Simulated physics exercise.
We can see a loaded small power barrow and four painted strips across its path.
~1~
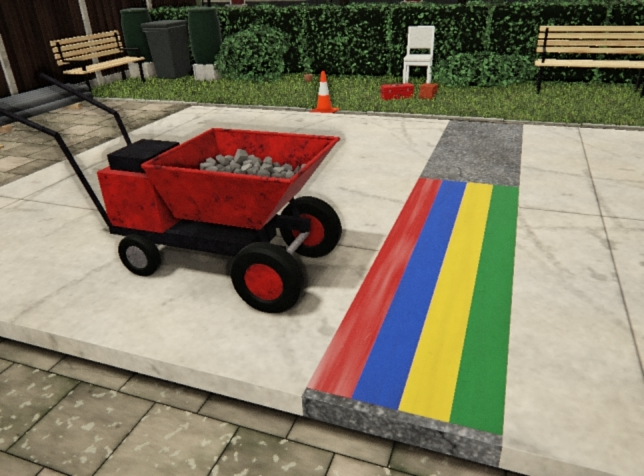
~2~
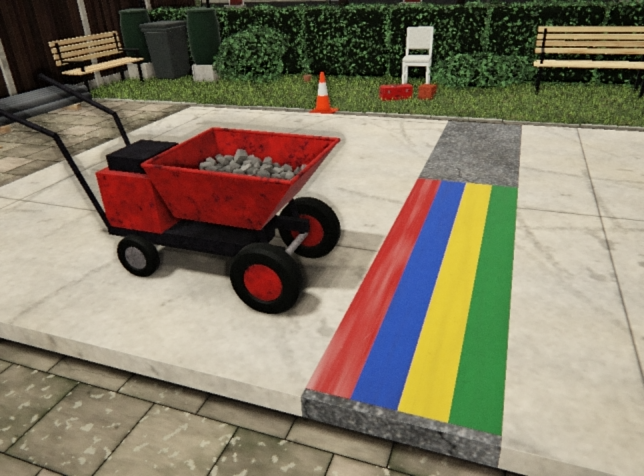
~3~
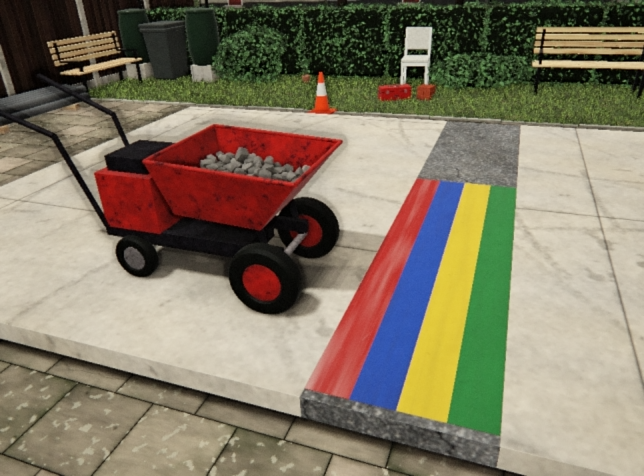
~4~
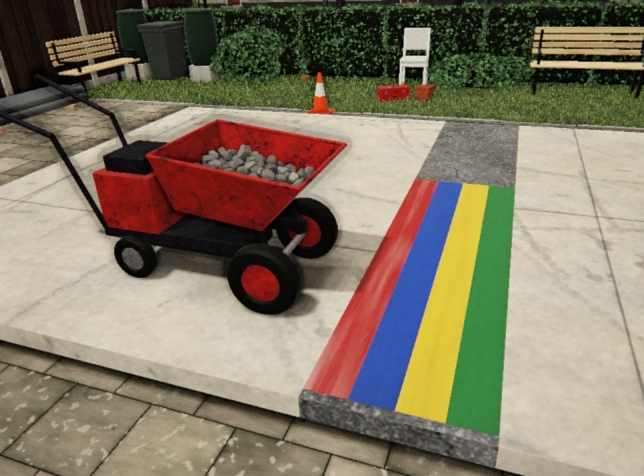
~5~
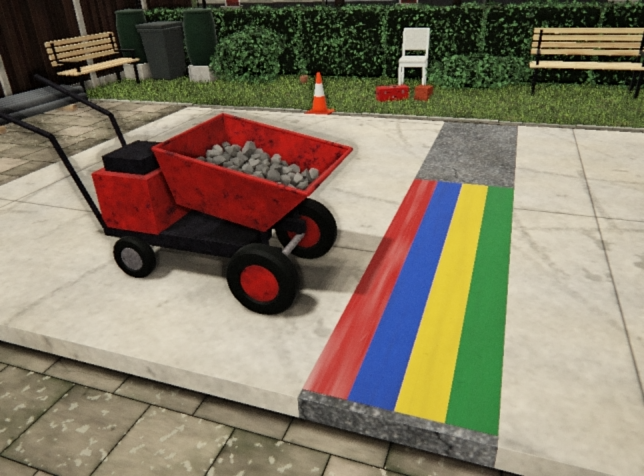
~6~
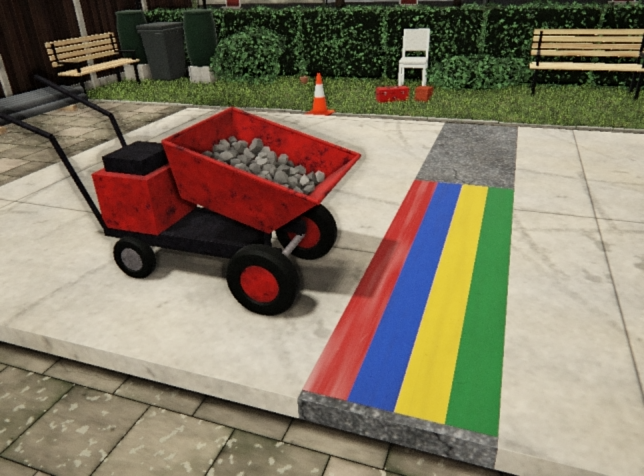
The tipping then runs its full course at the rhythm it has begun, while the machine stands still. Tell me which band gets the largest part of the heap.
I would say the blue band gets the largest part.
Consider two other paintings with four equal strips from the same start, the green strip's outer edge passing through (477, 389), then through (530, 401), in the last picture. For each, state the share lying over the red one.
The first gives 0 %, the second 10 %.
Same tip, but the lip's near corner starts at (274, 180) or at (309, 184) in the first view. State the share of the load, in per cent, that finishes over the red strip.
You'd see close to 20 per cent the first time and close to 0 per cent the next.
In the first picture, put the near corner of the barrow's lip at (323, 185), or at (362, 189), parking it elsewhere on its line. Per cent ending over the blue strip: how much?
Position 1 near 10 %, position 2 near 0 %.
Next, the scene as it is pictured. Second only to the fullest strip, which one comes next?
I'd say the yellow strip.
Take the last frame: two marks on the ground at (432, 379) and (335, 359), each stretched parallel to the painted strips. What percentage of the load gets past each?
Roughly 30 and 90 percent.
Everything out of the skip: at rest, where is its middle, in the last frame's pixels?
(428, 305).
Soon after the last picture, skip tipped steeply; all in the skip.
A little later, skip tipped right over; nearly all in the skip; a small part over the blue strip.
Later still, skip tipped right over; about a quarter in the skip; about a third over the blue strip; about a quarter over the yellow strip; a small part over the green strip; a stray few off the paint.
At rest, skip tipped right over; a small part in the skip; a small part over the red strip; about a third over the blue strip; about a quarter over the yellow strip; a small part over the green strip; a small part off the paint.
